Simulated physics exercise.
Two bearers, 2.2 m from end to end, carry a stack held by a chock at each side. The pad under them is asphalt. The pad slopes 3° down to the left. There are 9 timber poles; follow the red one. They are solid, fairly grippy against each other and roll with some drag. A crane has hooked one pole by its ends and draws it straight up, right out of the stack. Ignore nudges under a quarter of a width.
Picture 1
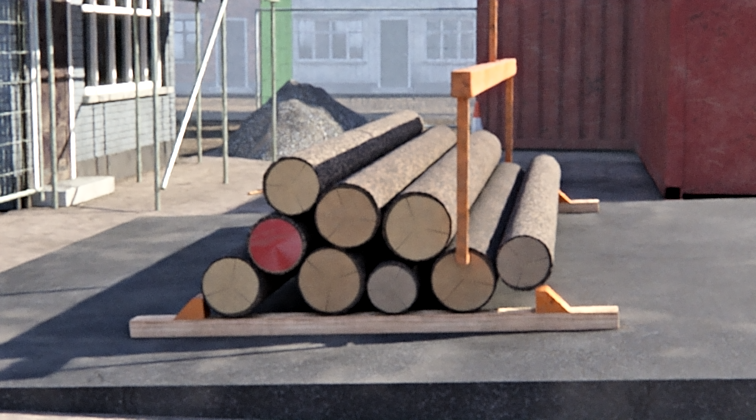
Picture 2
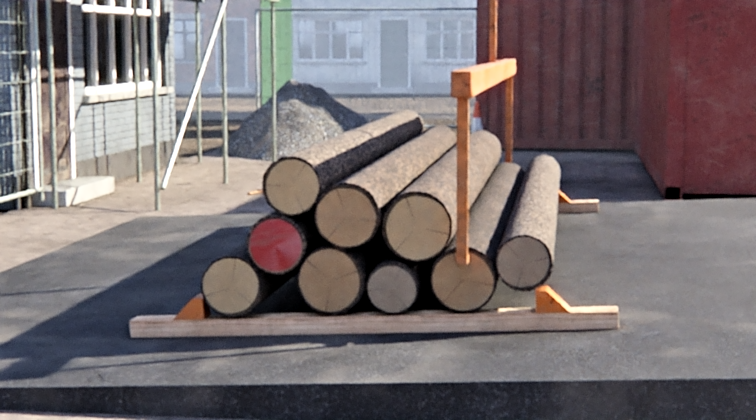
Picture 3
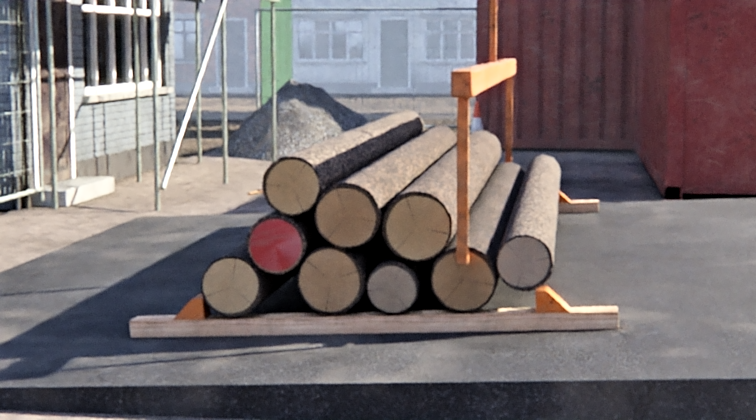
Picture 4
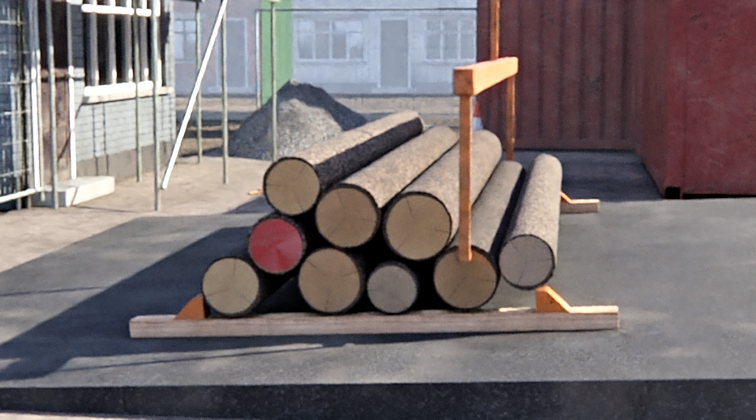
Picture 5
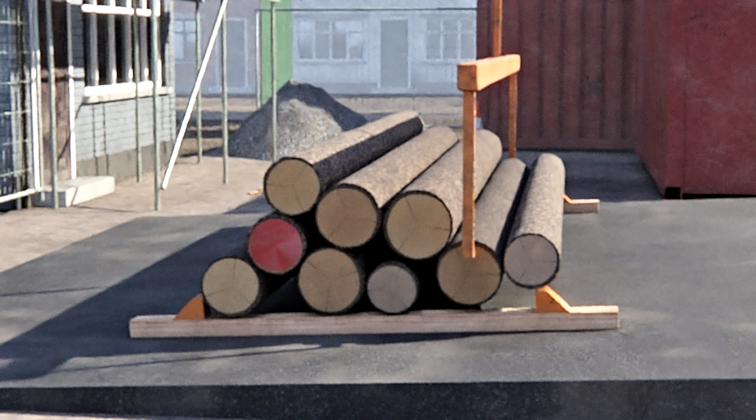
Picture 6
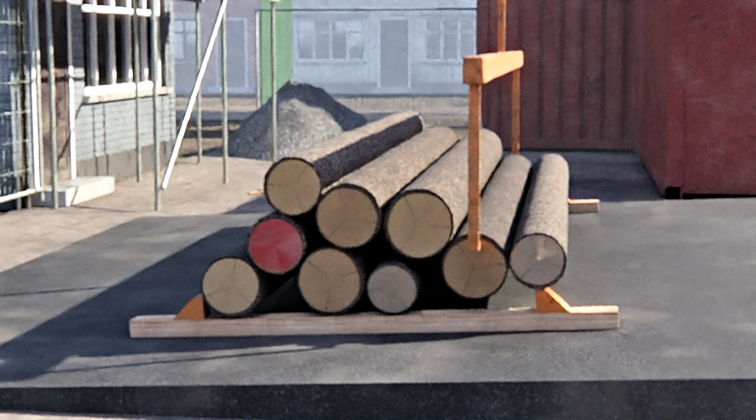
In this clip, an orange lifting frame hooked to a log at the lower right of a stack stays nearly still, then raises it slightly and shifts right, nudging the outermost log, while the red-ended log stays in place.
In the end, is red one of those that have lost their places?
Red holds its place.
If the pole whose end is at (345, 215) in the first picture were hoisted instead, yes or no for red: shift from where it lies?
Then red no.
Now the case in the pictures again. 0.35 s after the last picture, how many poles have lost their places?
At that moment 4.
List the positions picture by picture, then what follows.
Red (275, 245); hooked one at (463, 280); the pad slopes 3° down to the left; 5 of the 9 form the bottom row, in the first frame.
Red (275, 245); hooked one at (463, 280), in the second frame.
Red (275, 245); hooked one at (463, 280), in the third frame.
Red (275, 245); hooked one at (465, 278), up 1 cm, in the fourth frame.
Red (275, 245); hooked one at (469, 273), up 3 cm, in the fifth frame.
Red (275, 245); hooked one at (474, 267), up 6 cm, in the sixth frame.
Another 0.3 s on from the last picture, red is where it was; 4 out of place.
In the end (8.3 s after the last picture), red is where it was; 4 out of place.
